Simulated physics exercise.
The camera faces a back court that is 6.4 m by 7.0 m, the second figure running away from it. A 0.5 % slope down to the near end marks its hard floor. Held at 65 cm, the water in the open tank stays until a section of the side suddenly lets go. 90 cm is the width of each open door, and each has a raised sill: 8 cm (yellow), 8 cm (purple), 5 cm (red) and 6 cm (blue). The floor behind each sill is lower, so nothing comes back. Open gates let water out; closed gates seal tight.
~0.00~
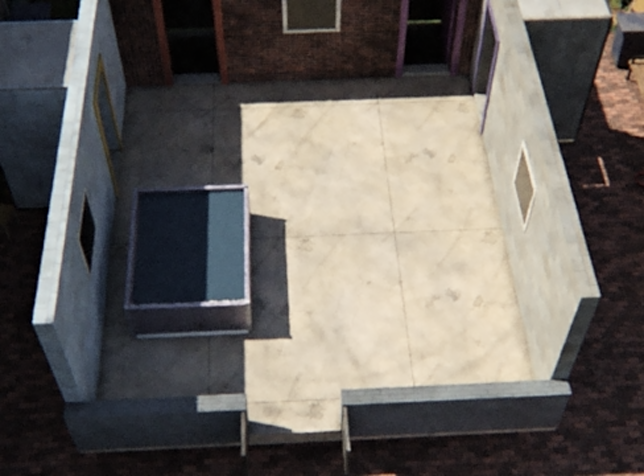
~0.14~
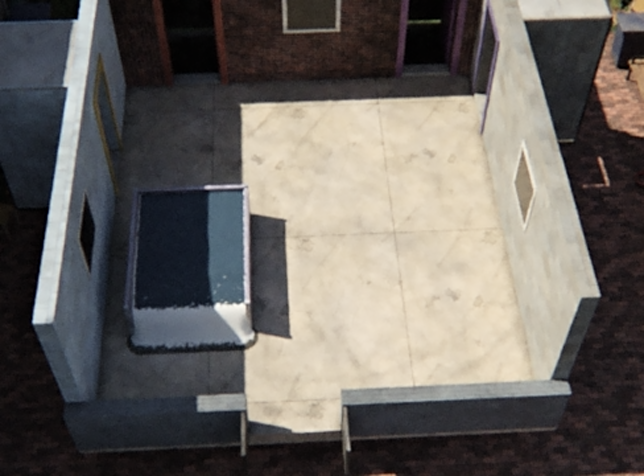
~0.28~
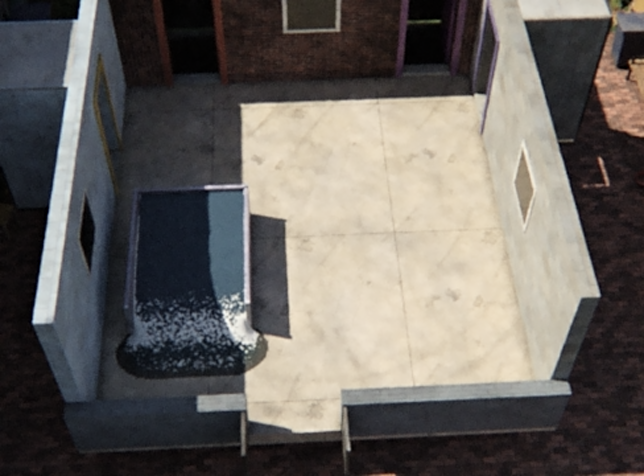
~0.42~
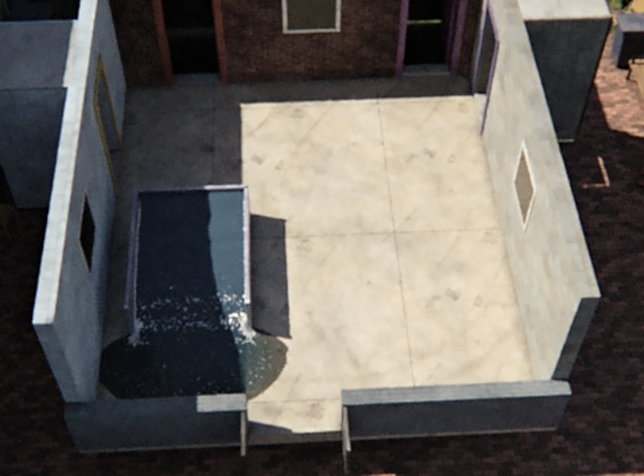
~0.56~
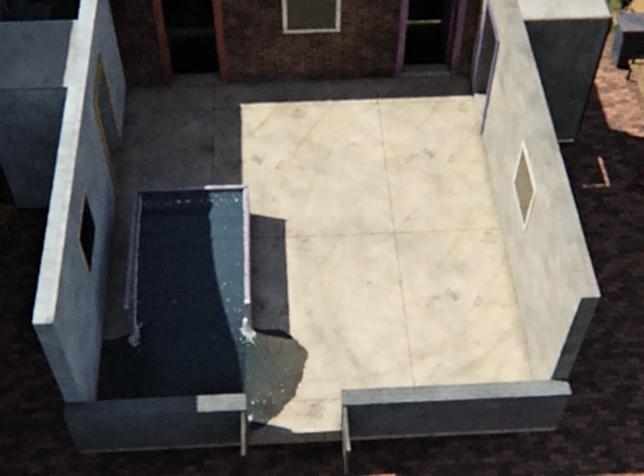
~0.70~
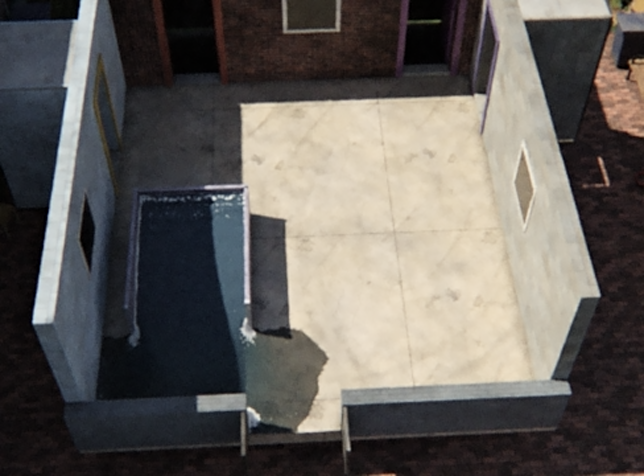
Water pours from the front of an open tank and spreads across the walled court floor.
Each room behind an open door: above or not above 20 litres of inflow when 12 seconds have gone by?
The yellow door remains shy of the limit; the purple door remains shy of the limit; the red door overtops the limit; the blue door remains shy of the limit.
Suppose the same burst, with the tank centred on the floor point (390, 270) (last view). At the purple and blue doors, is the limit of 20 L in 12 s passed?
Result - purple door exceeds it, blue door does not exceed it.
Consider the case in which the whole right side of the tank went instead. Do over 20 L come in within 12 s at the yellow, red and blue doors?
Then yellow would come out on the low side, red on the low side and blue on the high side.
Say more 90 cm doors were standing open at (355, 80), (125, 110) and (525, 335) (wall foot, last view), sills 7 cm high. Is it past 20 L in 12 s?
In turn: Not over, below, above.
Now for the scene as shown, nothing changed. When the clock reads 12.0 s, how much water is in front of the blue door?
Depth: Approx. 6.0 cm.
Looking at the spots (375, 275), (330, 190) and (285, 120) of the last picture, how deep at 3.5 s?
Reading - approx. 0 / 0 / 0 cm.
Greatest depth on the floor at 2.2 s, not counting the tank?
About 44 cm.
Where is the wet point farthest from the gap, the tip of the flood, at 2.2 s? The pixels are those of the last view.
I'd put it near pixel (460, 409) of the last picture.
After 1.4 s water covers 15 % of the floor and is deepest (52 cm) near (95, 426); yellow door not reached, purple door not reached, red door not reached, blue door not reached.
After 2.2 s water covers 20 % of the floor and is deepest (44 cm) near (95, 426); yellow door not reached, purple door not reached, red door not reached, blue door not reached.
After 3.5 s water covers 40 % of the floor and is deepest (25 cm) near (95, 426); yellow door 9 cm at the sill, 0 L in, purple door not reached, red door not reached, blue door not reached.
After 7.0 s water covers 75 % of the floor and is deepest (12 cm) near (460, 409); yellow door 3 cm at the sill, 1 L in, purple door 6 cm at the sill, 0 L in, red door 7 cm at the sill, 36 L in, blue door 3 cm at the sill, 0 L in.
After 12.0 s water covers 95 % of the floor and is deepest (7 cm) near (95, 426); yellow door 2 cm at the sill, 1 L in, purple door 5 cm at the sill, 2 L in, red door 2 cm at the sill, 38 L in, blue door 6 cm at the sill, 7 L in.
